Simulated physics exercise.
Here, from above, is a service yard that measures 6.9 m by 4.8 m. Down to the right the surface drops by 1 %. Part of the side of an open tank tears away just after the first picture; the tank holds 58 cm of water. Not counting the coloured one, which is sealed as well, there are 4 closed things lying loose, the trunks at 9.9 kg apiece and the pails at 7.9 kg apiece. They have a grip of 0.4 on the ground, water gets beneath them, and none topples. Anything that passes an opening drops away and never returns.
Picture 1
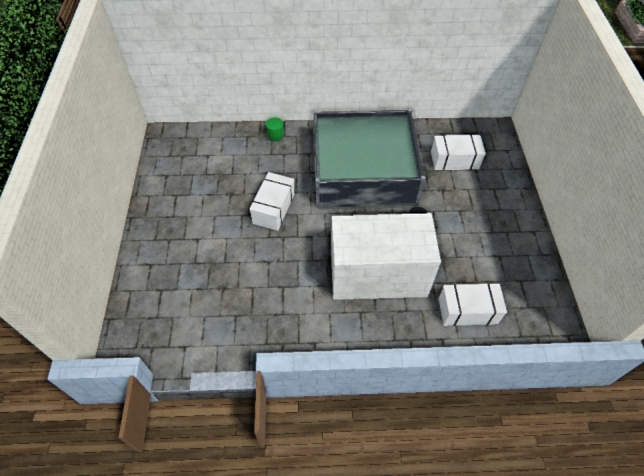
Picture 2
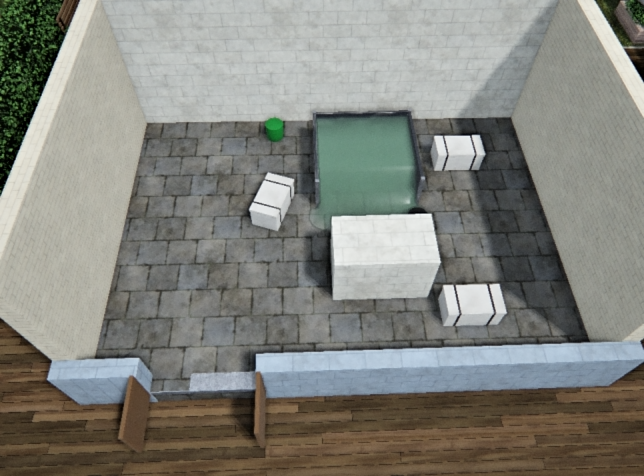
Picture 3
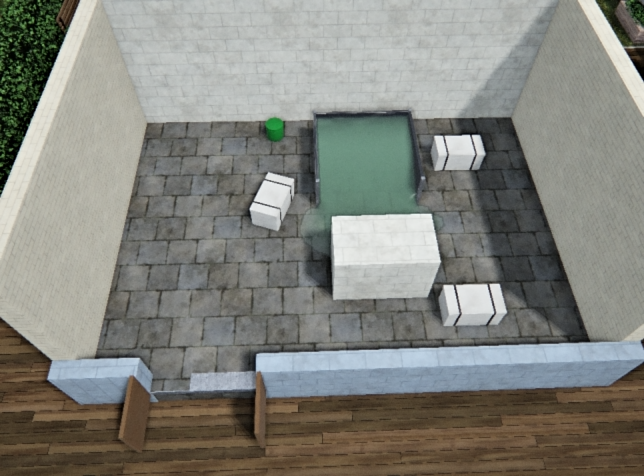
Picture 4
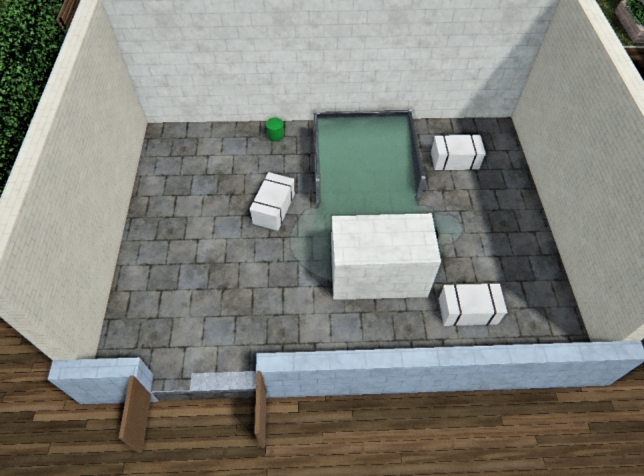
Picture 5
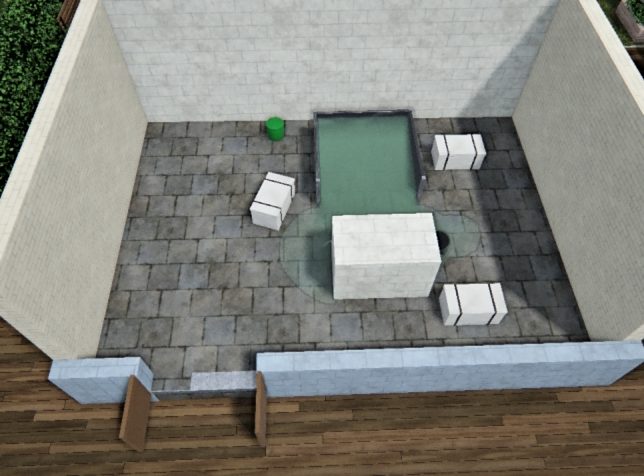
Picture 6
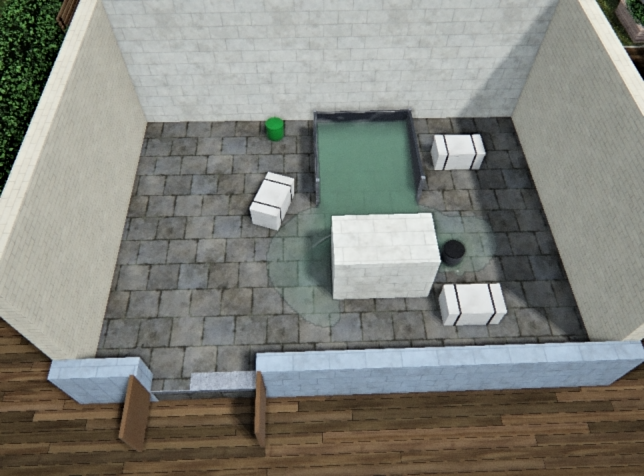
A large dark tank of green water stands near the back wall of a grey-paved, walled yard, seen from high above by a still camera. A white block sits in front, with three white strapped trunks around them and a green pail by the back wall. The tank's front gives way, water spreads thinly around both sides of the block, and a dark pail drifts out along its right side.
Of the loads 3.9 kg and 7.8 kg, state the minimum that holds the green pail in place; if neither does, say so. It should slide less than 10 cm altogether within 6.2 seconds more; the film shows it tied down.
Light suffices.
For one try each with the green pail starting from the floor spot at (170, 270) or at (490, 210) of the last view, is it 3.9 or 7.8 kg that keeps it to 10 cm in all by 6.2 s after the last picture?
First spot: No mass works; second spot: No mass works.
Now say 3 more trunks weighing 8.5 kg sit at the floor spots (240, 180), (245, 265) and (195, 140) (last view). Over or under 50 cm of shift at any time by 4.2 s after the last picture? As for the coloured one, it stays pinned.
Order as listed: Inside the limit, outside the limit, inside the limit.
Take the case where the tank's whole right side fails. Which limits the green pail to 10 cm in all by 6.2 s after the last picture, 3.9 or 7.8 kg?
In that case neither load is enough.
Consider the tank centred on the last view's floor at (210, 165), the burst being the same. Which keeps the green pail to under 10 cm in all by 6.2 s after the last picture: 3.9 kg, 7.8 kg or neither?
Result, then: Lighter one suffices.
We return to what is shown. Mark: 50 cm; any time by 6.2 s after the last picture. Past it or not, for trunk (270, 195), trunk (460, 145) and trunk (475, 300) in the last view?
Shift vs threshold, in turn: Goes outside / stays inside / goes outside.
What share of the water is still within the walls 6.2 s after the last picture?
Remaining: Approx. 88 per cent.
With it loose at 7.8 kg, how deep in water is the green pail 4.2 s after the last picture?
Something like 0 centimetres.
Then, 0.6 s after the last picture the green pail would be 0 cm from its start with 3.9 kg and 0 cm from its start with 7.8 kg; 0 cm of water round it then.
Then, 2.3 s after the last picture the green pail would be 0 cm from its start with 3.9 kg and 0 cm from its start with 7.8 kg; 0 cm of water round it then.
Then, 4.2 s after the last picture the green pail would be 0 cm from its start with 3.9 kg and 0 cm from its start with 7.8 kg; 0 cm of water round it then.
Then, 6.2 s after the last picture the green pail would be 0 cm from its start with 3.9 kg and 0 cm from its start with 7.8 kg; 3 cm of water round it then.
